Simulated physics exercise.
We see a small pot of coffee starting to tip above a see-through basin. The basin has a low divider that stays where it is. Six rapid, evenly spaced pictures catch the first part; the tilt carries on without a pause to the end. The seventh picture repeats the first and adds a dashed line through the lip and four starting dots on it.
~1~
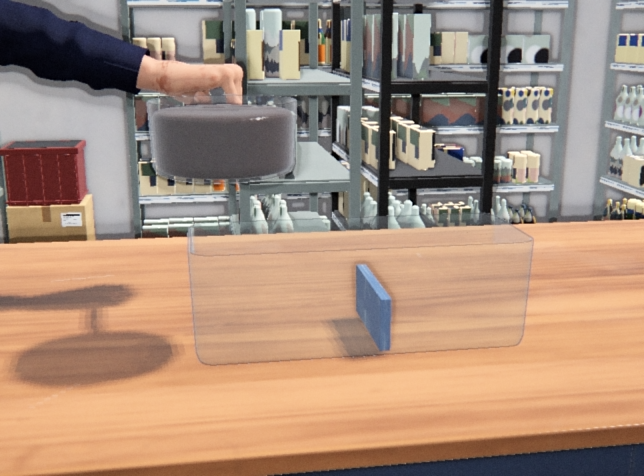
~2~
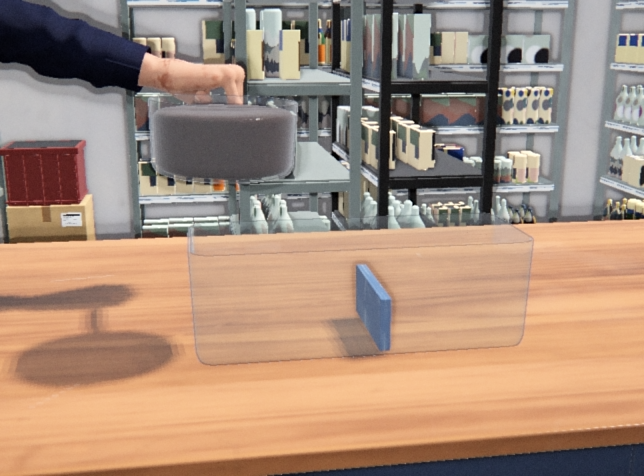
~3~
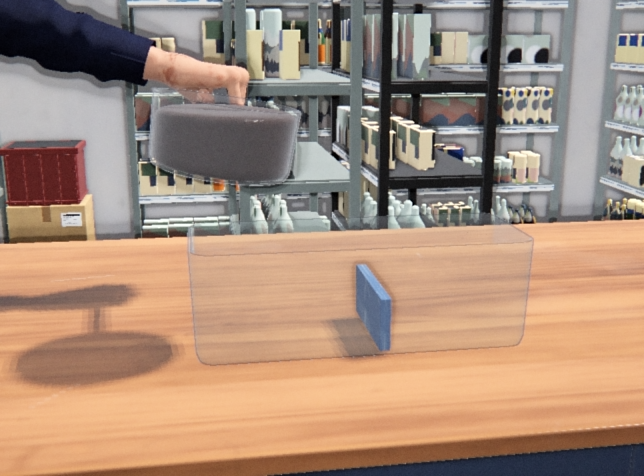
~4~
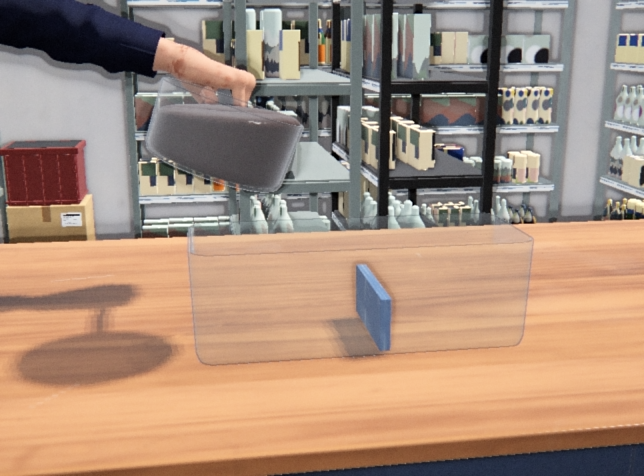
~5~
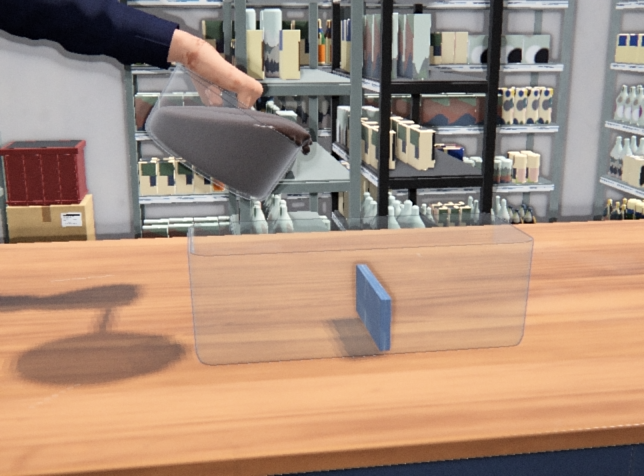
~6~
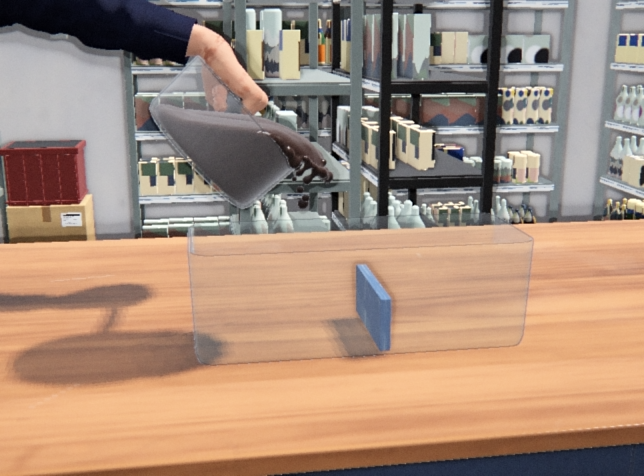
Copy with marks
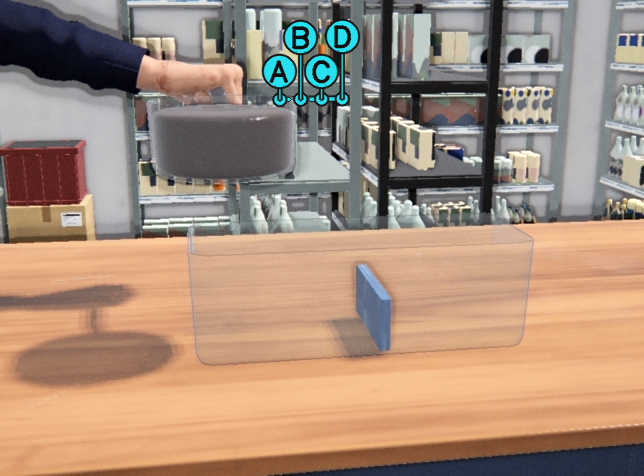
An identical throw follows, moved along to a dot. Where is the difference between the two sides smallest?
The answer is spot D.
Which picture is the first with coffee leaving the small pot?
Picture 4.
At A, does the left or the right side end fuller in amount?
More ends on the left.
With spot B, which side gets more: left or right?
More ends on the left.
In cyan, A at (279, 99); B at (300, 99); C at (321, 99); D at (342, 98).
With A, about 83 % ends left of the wall and 12 % right of it; 5 % is lost outside.
With B, about 76 % ends left of the wall and 12 % right of it; 12 % is lost outside.
With C, about 64 % ends left of the wall and 28 % right of it; 8 % is lost outside.
With D, about 50 % ends left of the wall and 47 % right of it; 3 % is lost outside.
